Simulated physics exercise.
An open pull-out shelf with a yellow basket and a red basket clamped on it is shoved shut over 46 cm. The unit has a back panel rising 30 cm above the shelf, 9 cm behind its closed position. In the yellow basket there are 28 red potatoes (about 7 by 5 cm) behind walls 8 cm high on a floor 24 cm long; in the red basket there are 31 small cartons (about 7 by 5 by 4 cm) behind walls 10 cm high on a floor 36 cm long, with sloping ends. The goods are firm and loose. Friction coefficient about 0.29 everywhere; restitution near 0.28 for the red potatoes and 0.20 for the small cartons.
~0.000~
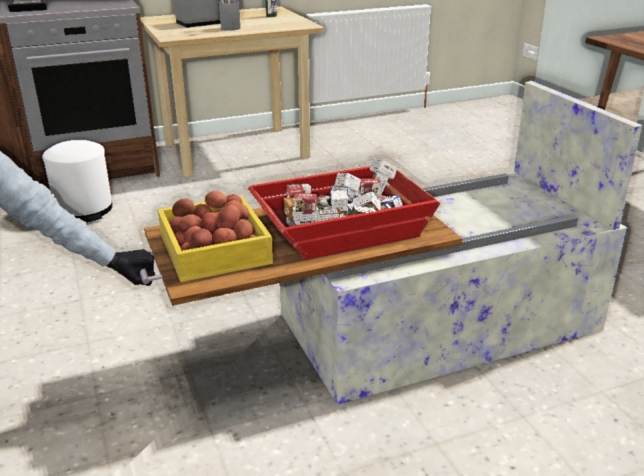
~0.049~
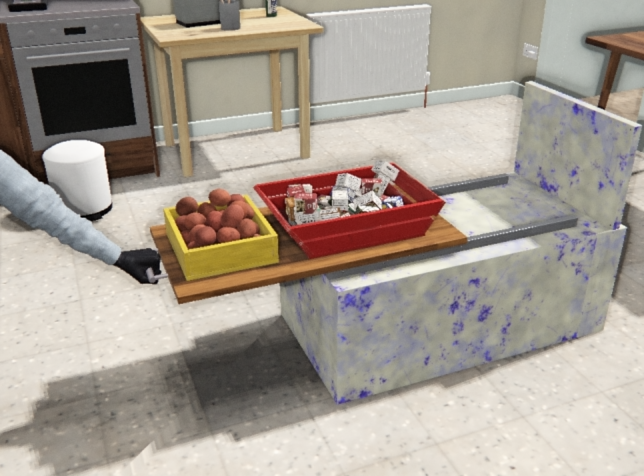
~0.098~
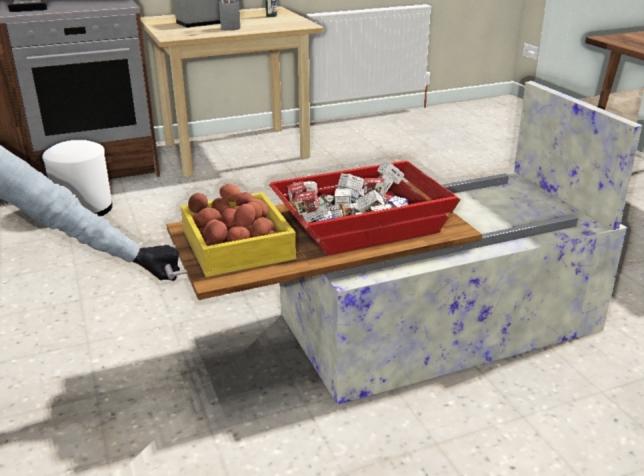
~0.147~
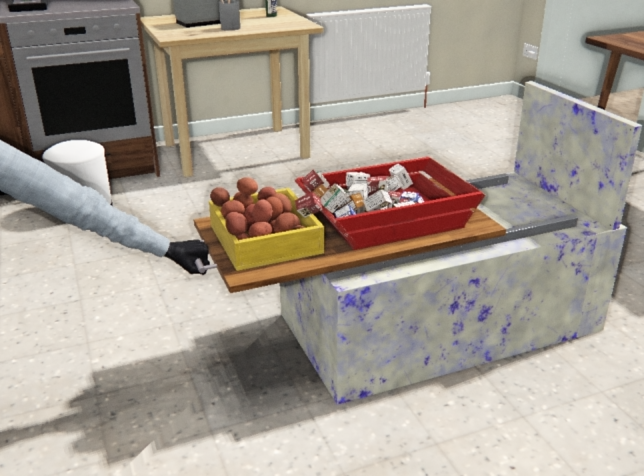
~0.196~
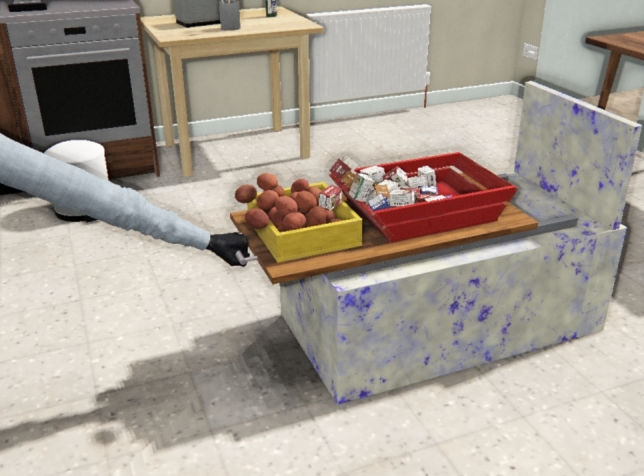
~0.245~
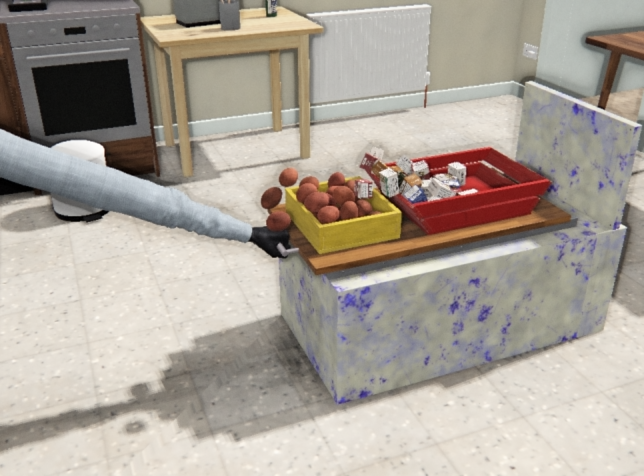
In a kitchen, a gloved hand pushed a wooden shelf holding two baskets rightward into a speckled unit, and small cartons, then red potatoes, slid back over the baskets' left sides.
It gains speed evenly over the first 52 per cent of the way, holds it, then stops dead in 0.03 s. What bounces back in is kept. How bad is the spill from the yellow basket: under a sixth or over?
The yellow basket loses more than one in six of its red potatoes.
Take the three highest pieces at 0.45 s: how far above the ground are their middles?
About 72 cm.
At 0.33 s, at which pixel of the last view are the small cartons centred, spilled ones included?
Around (471, 179).
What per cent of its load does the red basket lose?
About: Red basket 15 per cent.
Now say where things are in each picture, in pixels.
In the first picture (places track the rim corner closest to us here), yellow basket (182, 252); red basket (284, 229); 0 cm pushed; all still inside.
Yellow basket (188, 251); red basket (290, 228); 2 cm pushed, in the second picture.
Yellow basket (208, 247); red basket (308, 225); 7 cm pushed, in the third picture.
Yellow basket (239, 242); red basket (336, 219); 16 cm pushed; 1 out, the lowest carton at (309, 205), in the fourth picture.
Yellow basket (280, 234); red basket (375, 212); 28 cm pushed; 3 out, the lowest potato at (246, 194), in the fifth picture.
Yellow basket (323, 226); red basket (414, 205); 41 cm pushed; 7 out, the lowest potato at (271, 198), in the sixth picture.
After 0.25 s, the shelf hits its stop.
After 0.33 s, the yellow basket is down by 4 of 28 and the red basket has all 31.
After 0.45 s, the yellow basket is down by 9 of 28 and the red basket is down by 2 of 31.
After 0.67 s, the yellow basket is down by 9 of 28 and the red basket is down by 4 of 31.
Outcome (at 1.10 s), the yellow basket is down by 9 of 28 and the red basket is down by 4 of 31. Asked share, 9 of 28, 32 per cent.
